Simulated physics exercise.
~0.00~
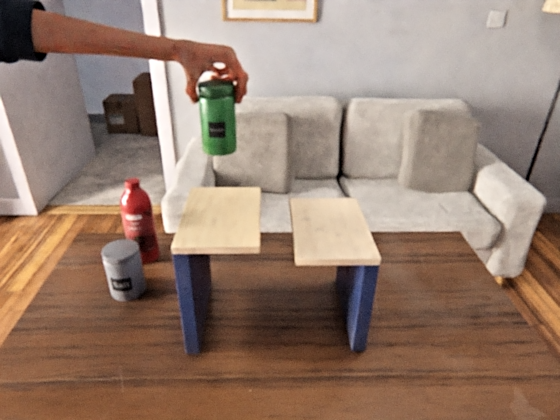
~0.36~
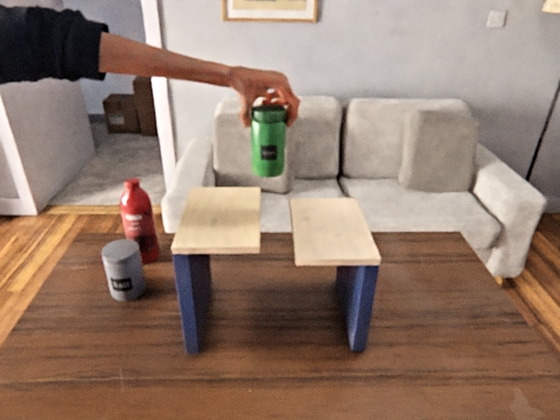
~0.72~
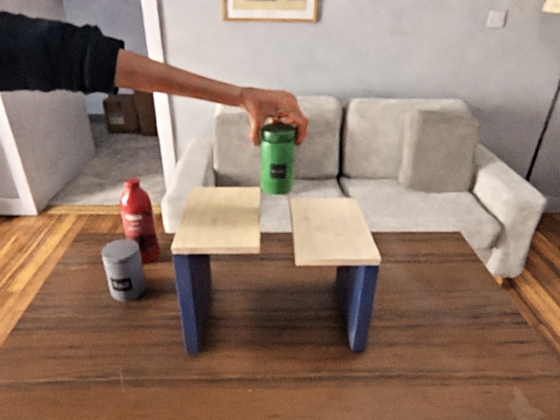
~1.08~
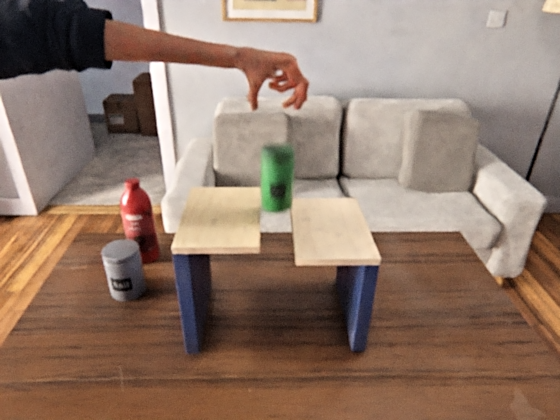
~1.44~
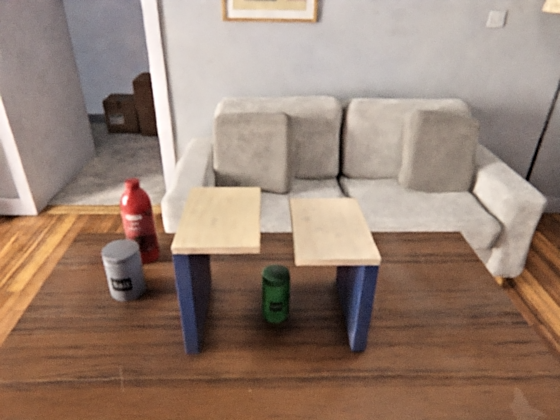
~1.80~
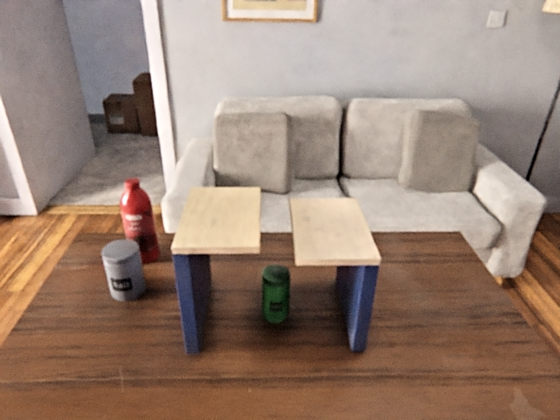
Green jar held by a hand moving right over a gapped stand, then released, dropping through and standing upright on the table.
